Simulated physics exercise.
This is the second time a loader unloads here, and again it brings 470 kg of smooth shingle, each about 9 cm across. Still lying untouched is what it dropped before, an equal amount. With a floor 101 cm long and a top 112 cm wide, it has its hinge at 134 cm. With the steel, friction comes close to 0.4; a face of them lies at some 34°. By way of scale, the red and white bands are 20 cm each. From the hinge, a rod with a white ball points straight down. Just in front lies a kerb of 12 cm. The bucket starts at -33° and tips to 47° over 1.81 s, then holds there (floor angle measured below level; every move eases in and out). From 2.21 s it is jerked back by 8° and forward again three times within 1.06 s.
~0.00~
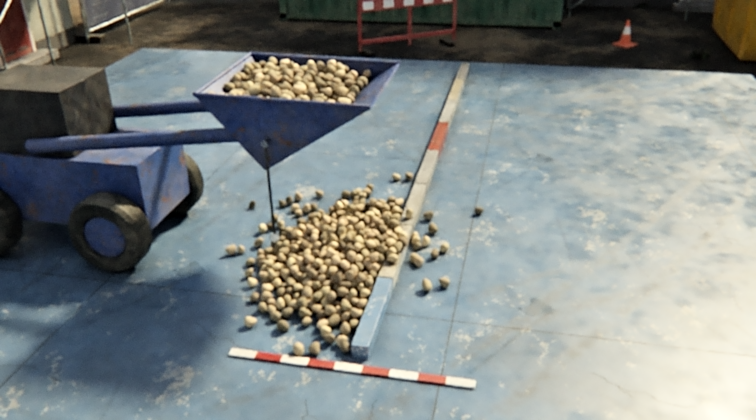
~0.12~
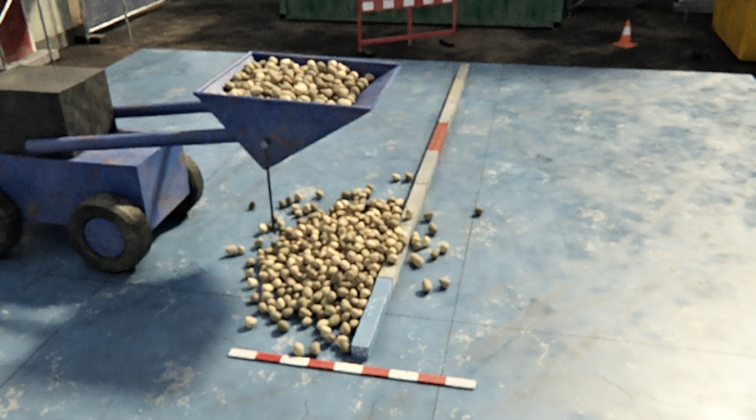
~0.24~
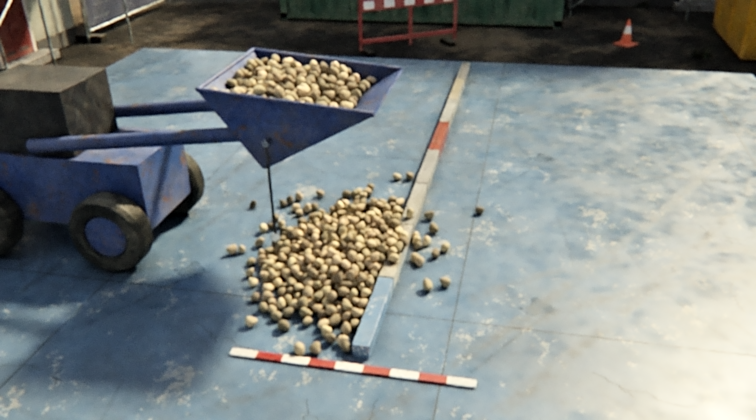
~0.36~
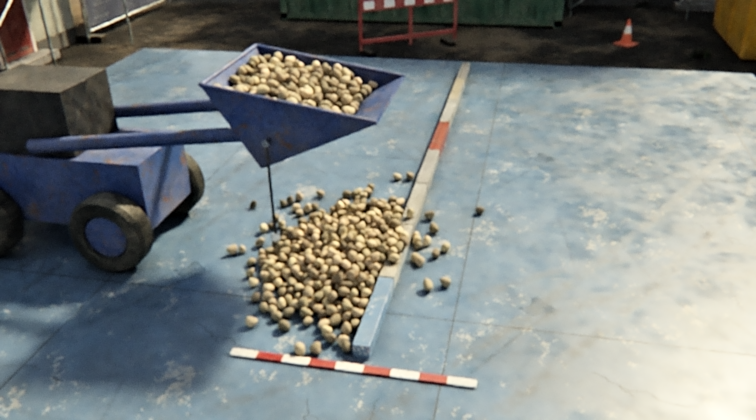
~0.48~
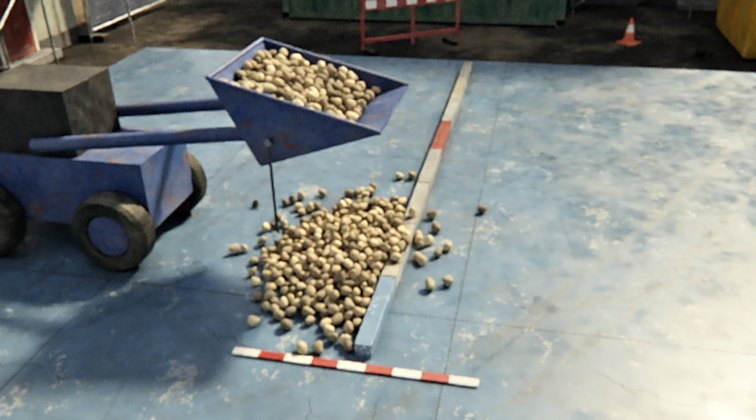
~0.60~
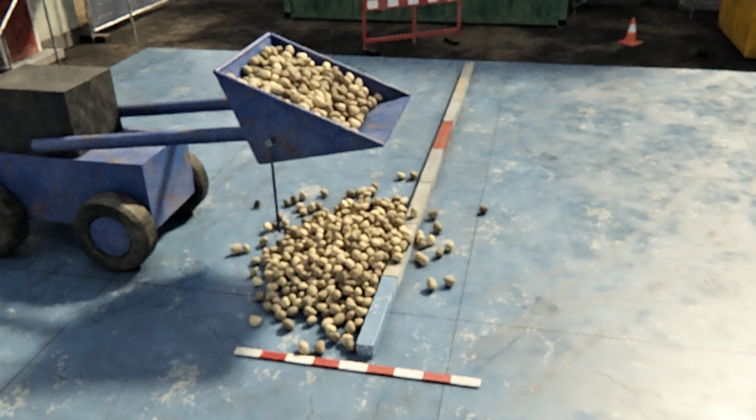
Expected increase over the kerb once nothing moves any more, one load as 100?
About 74 in every hundred.
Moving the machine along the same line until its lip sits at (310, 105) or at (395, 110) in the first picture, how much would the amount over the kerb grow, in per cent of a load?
15 % and 90 %.
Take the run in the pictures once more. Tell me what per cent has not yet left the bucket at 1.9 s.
Around 10 in a hundred.
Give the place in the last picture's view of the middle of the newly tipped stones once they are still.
Centre: Approx. (437, 257).
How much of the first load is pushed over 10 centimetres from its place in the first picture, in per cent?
About 5 %.
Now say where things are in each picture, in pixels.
In the first picture, the bucket is at -33°, its lip at (370, 108); the top of the load is at (296, 72). The earlier load is highest near (353, 238), 25 cm above ground level, 98 % on this side of the kerb, 2 % over the kerb.
In the second picture, the bucket is at -32°, its lip at (371, 110); the top of the load is at (297, 72); the stones move at 0.1 m/s on average.
In the third picture, lip at (374, 115), floor tilted -29°, highest stones at (275, 69); the stones move at 0.1 m/s on average.
In the fourth picture, the bucket is at -25°, its lip at (376, 123); the top of the load is at (263, 65); the stones move at 0.2 m/s on average.
In the fifth picture, the bucket is at -19°, its lip at (381, 133); the top of the load is at (267, 59); the stones move at 0.2 m/s on average.
In the sixth picture, the bucket is at -12°, its lip at (383, 146); the top of the load is at (274, 55); the stones move at 0.3 m/s on average.
After 1.4 s the floor is at 35°; in per cent of one load, 89 in the bucket, 109 on this side of the kerb, 3 over the kerb; the foremost stones are at (444, 249).
After 1.9 s the floor is at 47°; in per cent of one load, 12 in the bucket, 143 on this side of the kerb, 46 over the kerb; the foremost stones are at (504, 276).
After 3.7 s the floor is at 47°; in per cent of one load, 0 in the bucket, 124 on this side of the kerb, 76 over the kerb; the foremost stones are at (636, 330).
After 6.5 s the floor is at 47°; in per cent of one load, 0 in the bucket, 124 on this side of the kerb, 76 over the kerb; the foremost stones are at (636, 330). Net gain over the kerb, 74.
